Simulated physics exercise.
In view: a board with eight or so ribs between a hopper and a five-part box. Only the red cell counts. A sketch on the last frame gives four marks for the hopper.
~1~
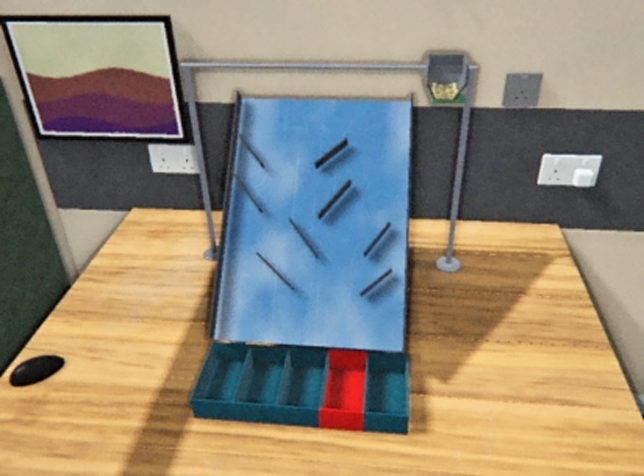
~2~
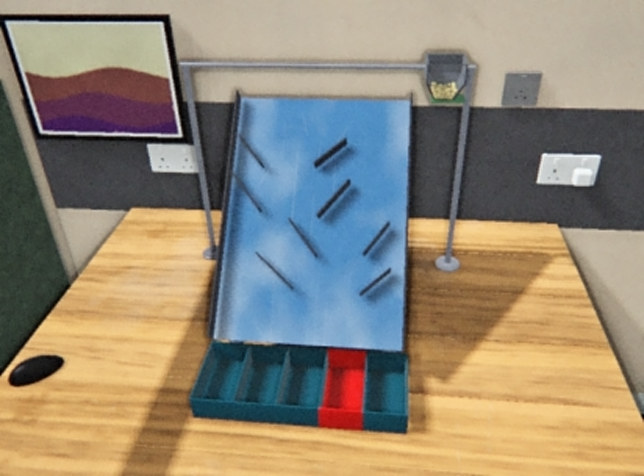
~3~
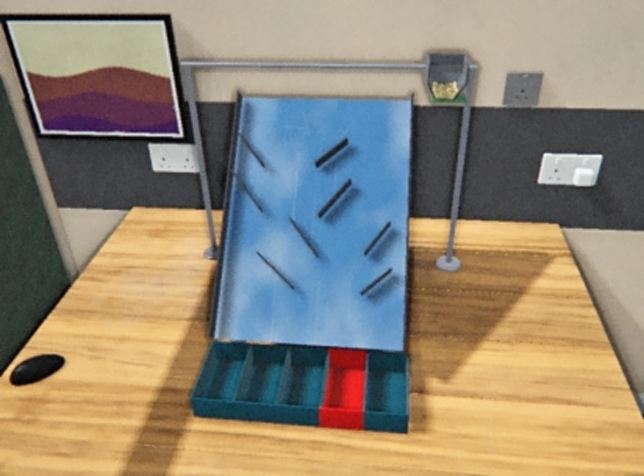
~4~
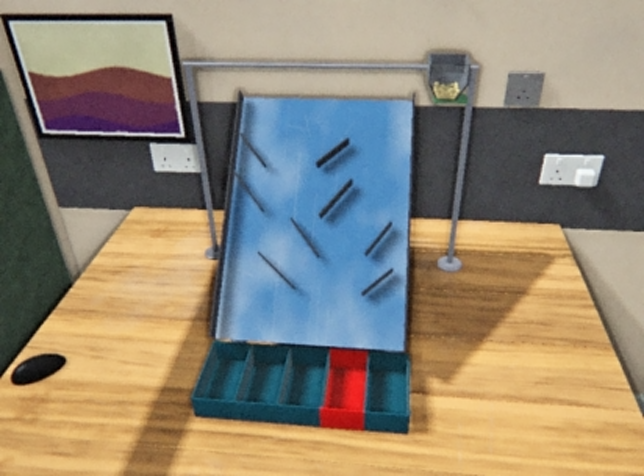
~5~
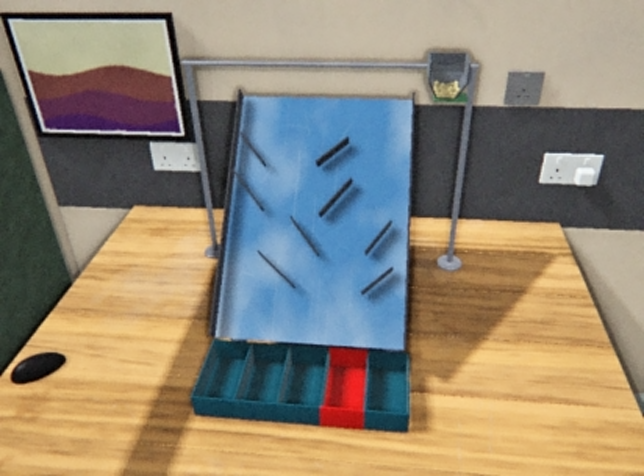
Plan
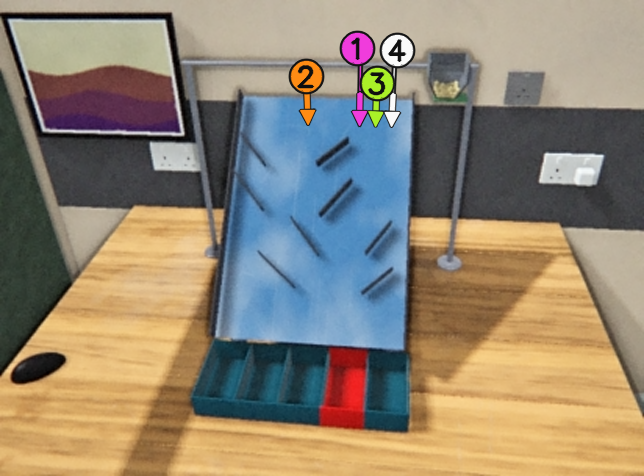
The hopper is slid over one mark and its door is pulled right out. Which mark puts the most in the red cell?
The answer is mark 2.
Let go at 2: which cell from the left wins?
It is the fourth one.
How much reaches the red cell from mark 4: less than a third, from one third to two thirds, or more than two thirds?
It is less than a third.
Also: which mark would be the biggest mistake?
That would be 4.
On the marked copy, mark 1 meets the board at (359, 120); mark 2 meets the board at (307, 119); mark 3 meets the board at (375, 120); mark 4 meets the board at (391, 121).
With 1, about a third in the red cell, about half in other cells.
With 2, about two thirds in the red cell, about a third in other cells.
With 3, about a quarter in the red cell, about two thirds in other cells.
With 4, a small part in the red cell, most in other cells, a stray few outside the box.
